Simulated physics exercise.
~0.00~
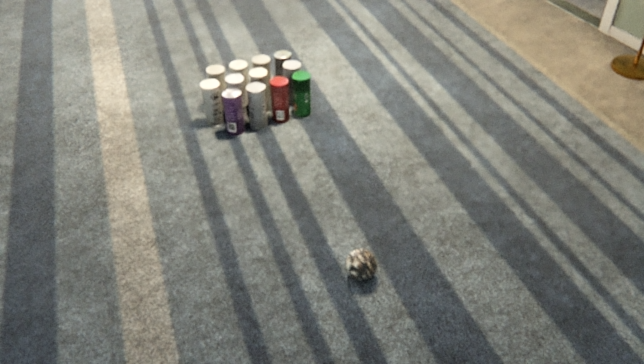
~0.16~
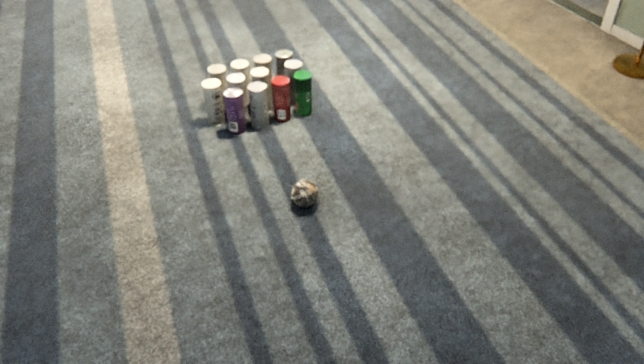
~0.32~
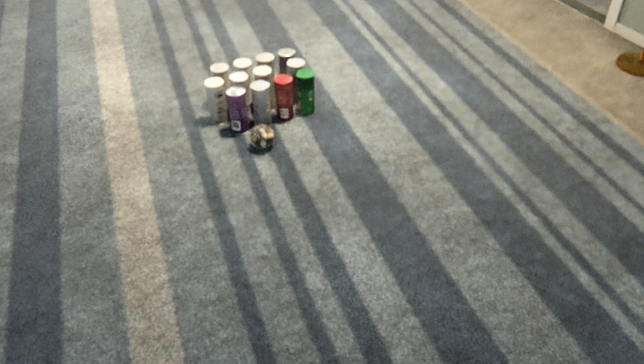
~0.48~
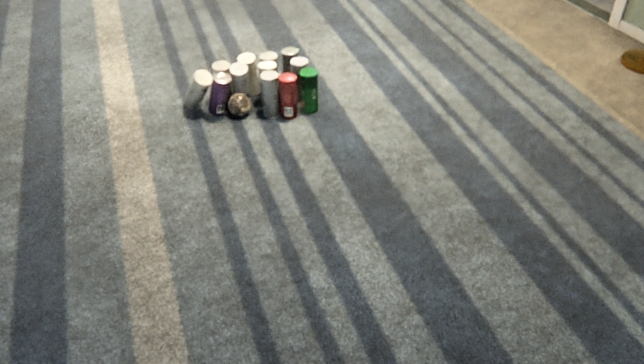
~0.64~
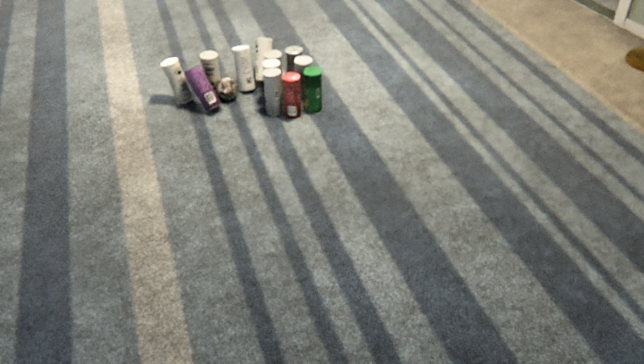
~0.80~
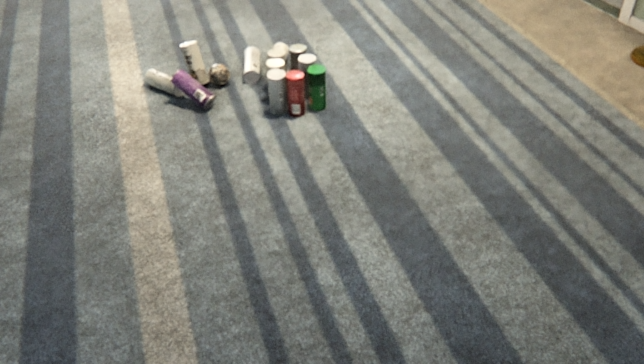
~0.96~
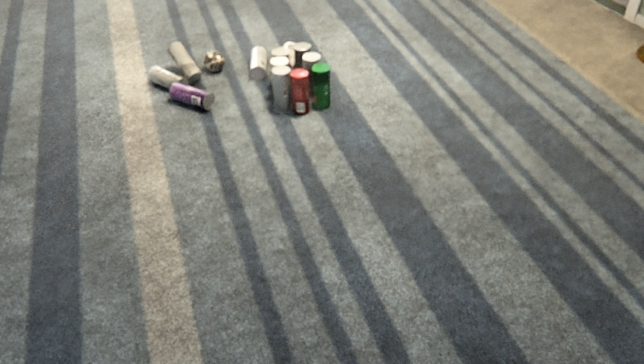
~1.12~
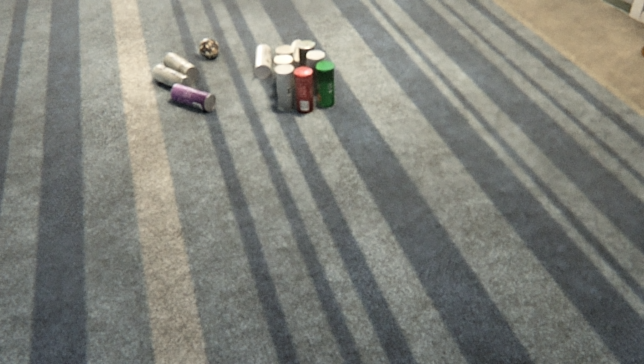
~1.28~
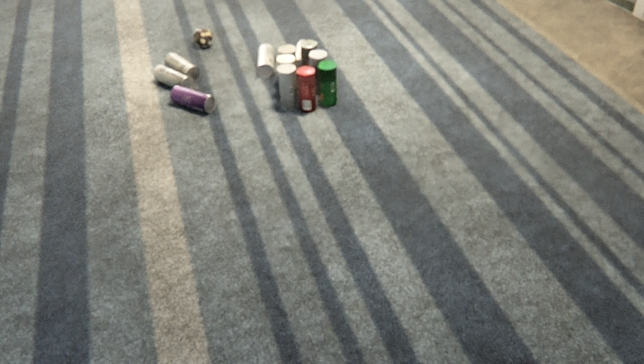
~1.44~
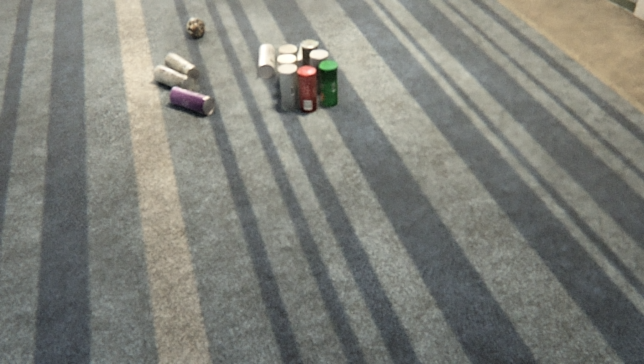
On a carpet striped in blue, grey and beige, seen from above at an angle, a tight cluster of upright canisters stands near the top, mostly pale-topped, with purple, red and green ones along the front. A small mottled ball rolls up and to the left towards them from the lower right. It strikes the front near the purple canister and pushes into the left side of the group, tipping several over. The purple one and two pale ones end up lying on the left, while the ball rolls on beyond them, with the red and green canisters still standing.
